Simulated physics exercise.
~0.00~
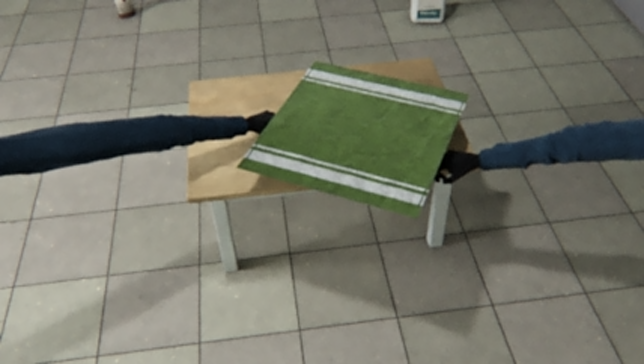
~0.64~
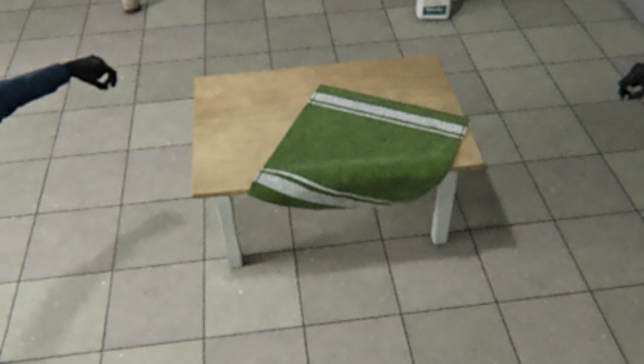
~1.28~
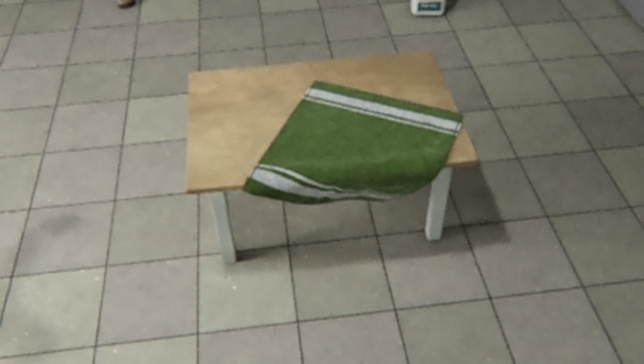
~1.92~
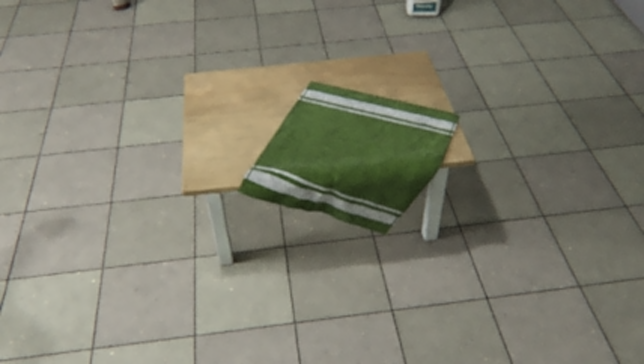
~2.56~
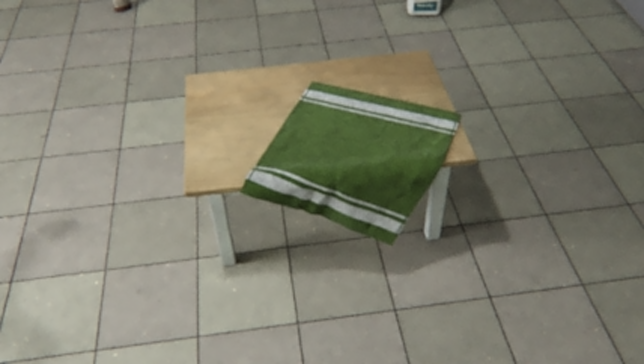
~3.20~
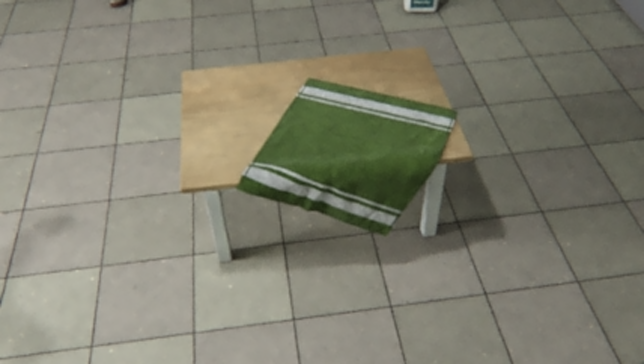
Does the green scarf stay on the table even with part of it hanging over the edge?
Yes, it stays on the table. Its near end hangs over the front edge while the rest remains lying on the top.
A green scarf with white stripes was held flat over a wooden table by two gloved hands, which let go and drew away. It dropped onto the tabletop, its near edge folding down and swinging slightly, and stayed there partly hanging over the front.
